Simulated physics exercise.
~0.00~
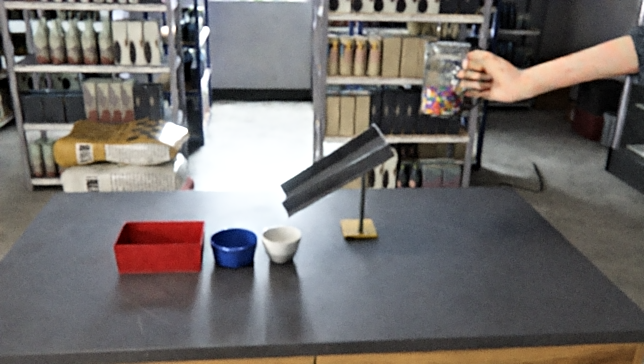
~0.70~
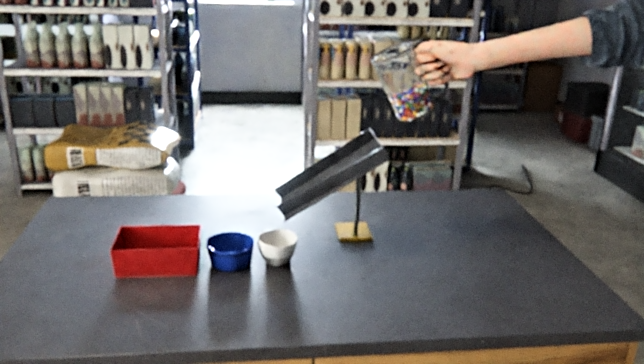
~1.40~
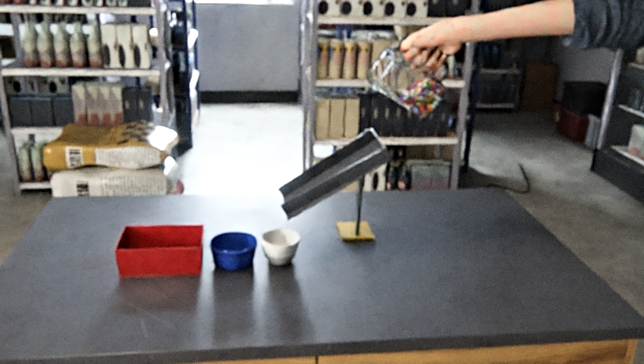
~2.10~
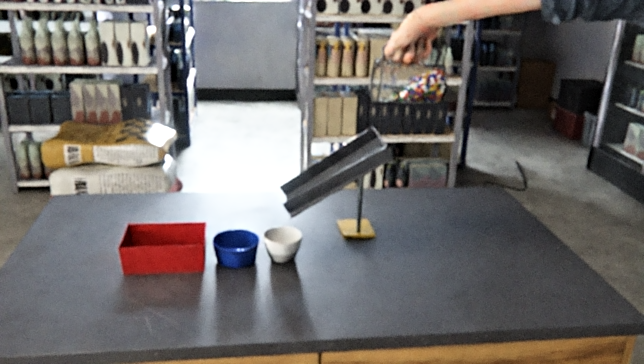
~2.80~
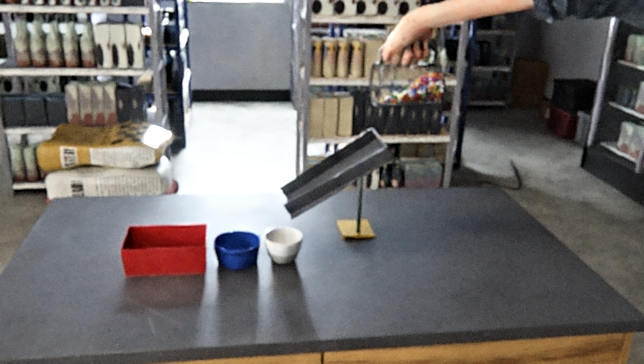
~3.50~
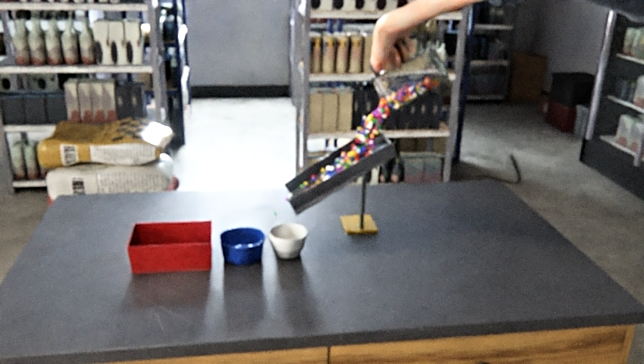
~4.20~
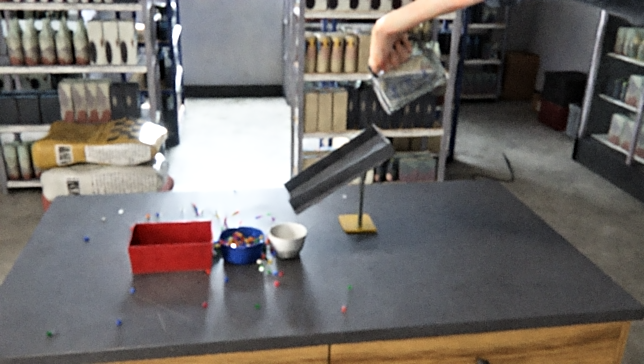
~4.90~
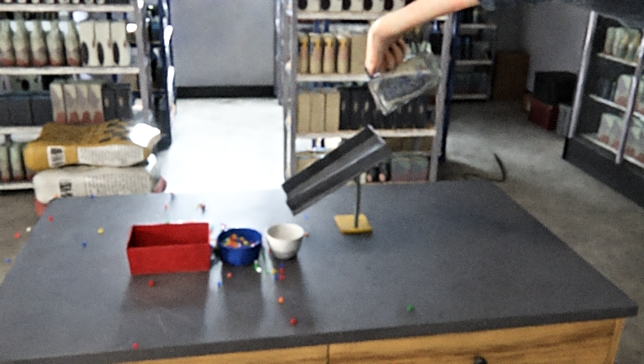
Colorful beads pour from a hand-tipped jug down a chute, mostly into the blue dish, some scattering.
